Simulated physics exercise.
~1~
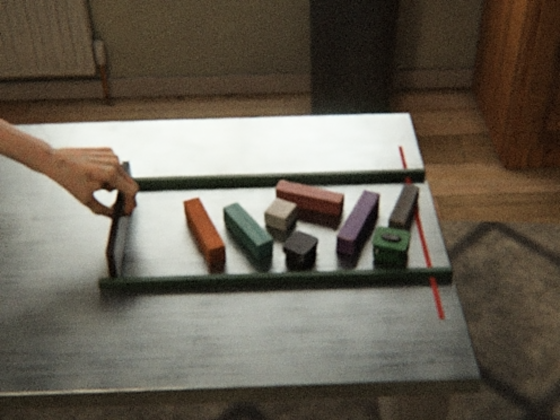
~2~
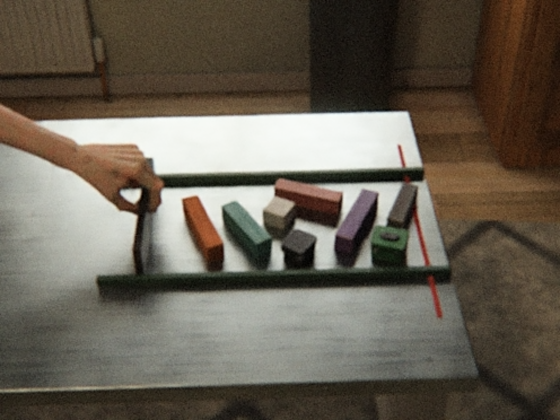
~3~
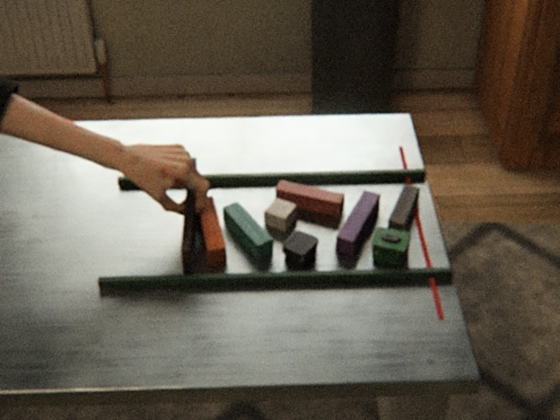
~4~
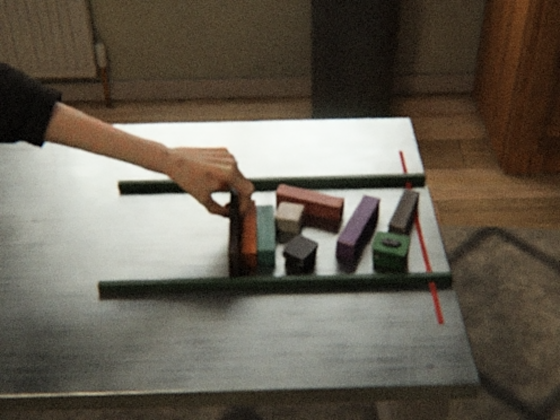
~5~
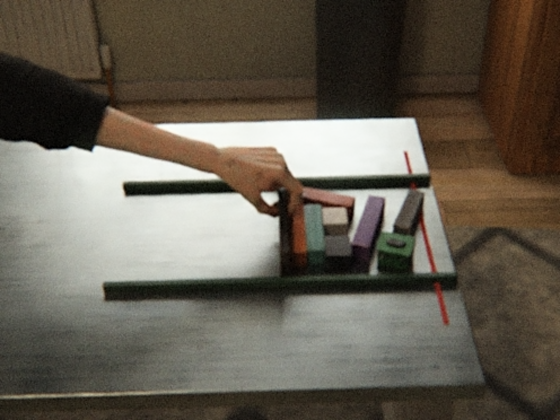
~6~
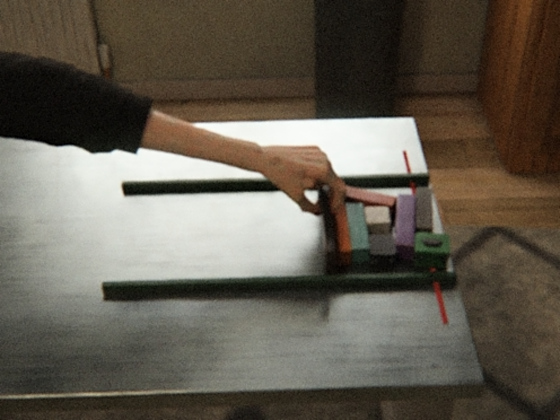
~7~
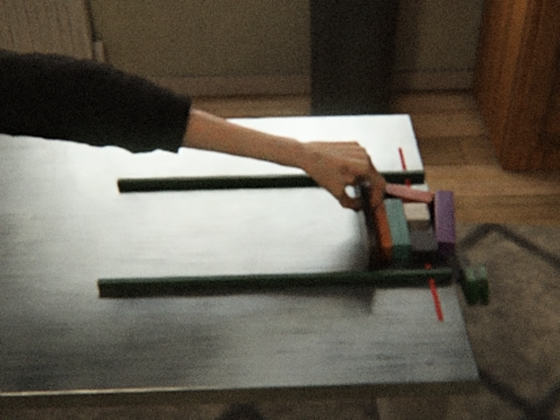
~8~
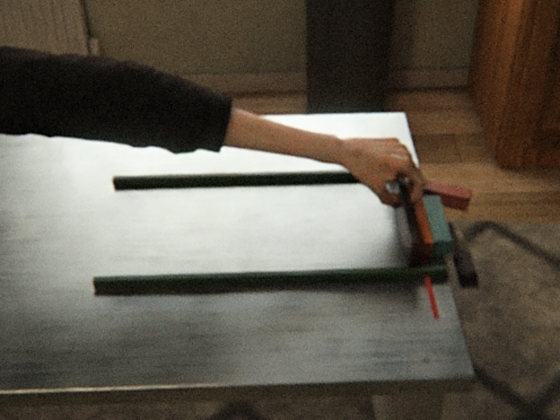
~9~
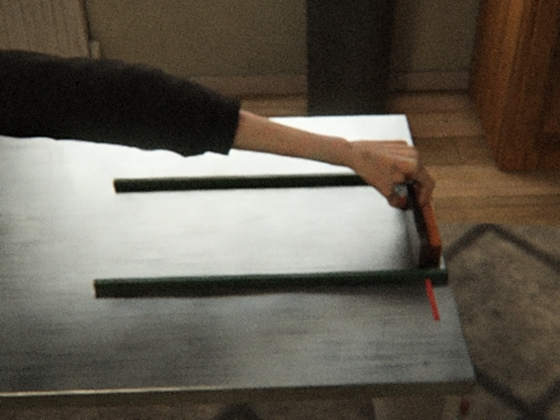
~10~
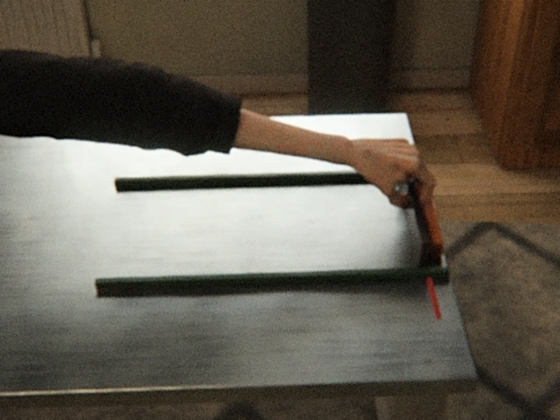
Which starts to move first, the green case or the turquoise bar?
The turquoise bar starts to move first, pushed along as the board advances, while the green case stays put until the gathered pieces are closer to the table's edge.
